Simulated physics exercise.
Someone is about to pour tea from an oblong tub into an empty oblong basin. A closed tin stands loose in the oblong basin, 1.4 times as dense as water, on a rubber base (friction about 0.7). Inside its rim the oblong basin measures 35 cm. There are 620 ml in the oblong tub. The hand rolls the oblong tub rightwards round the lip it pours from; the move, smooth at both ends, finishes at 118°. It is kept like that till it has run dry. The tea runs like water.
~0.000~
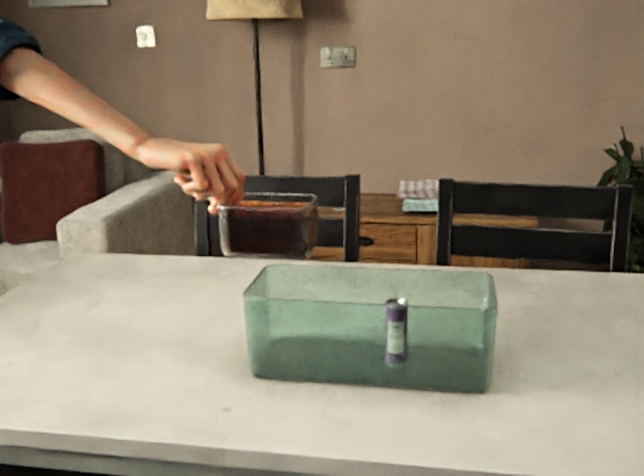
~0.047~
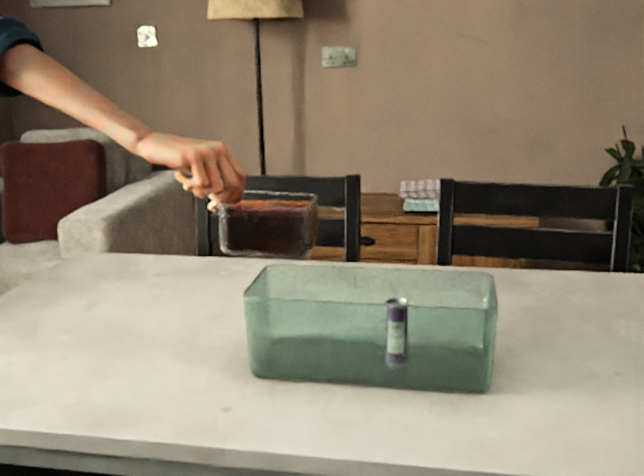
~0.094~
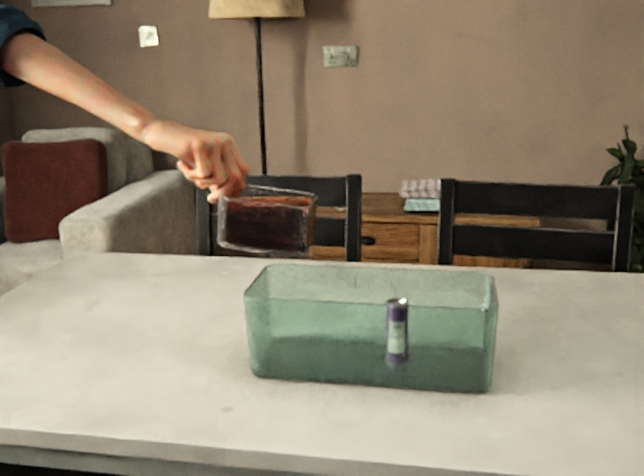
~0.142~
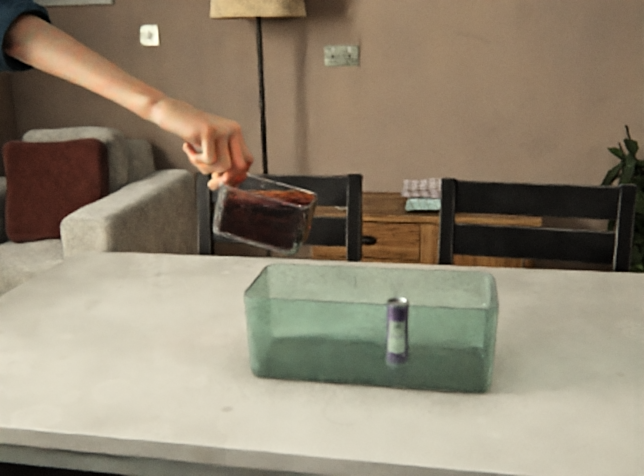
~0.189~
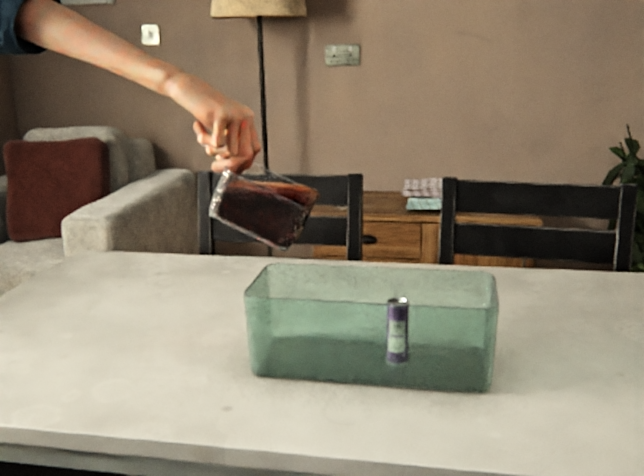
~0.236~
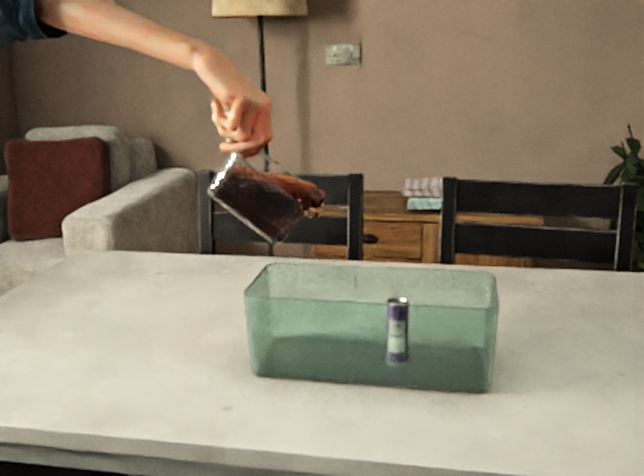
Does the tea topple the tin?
The tin remains upright.
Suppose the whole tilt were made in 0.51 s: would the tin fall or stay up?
Then it remains upright.
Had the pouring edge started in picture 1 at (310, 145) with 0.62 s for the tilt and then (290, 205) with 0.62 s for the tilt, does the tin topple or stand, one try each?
First it remains upright; then it topples.
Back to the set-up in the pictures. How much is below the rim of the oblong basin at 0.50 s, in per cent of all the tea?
Some 18 per cent.
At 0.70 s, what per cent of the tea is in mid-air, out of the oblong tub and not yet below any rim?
Some 8 per cent.
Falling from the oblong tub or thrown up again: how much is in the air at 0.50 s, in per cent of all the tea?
About 56 per cent.
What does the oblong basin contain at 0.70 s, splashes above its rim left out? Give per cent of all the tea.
Some 92 per cent.
By 0.50 s the tilt is 108° and 26 per cent is still to pour; the tin stands where it began.
By 0.70 s the tilt is 118° and 1 per cent is still to pour; the tin stands where it began.
By 0.90 s the tilt is 118° and 0 per cent is still to pour; the tin stands where it began.
By 1.12 s the tilt is 118° and 0 per cent is still to pour; the tin stands where it began.
At rest the tin stands where it began.
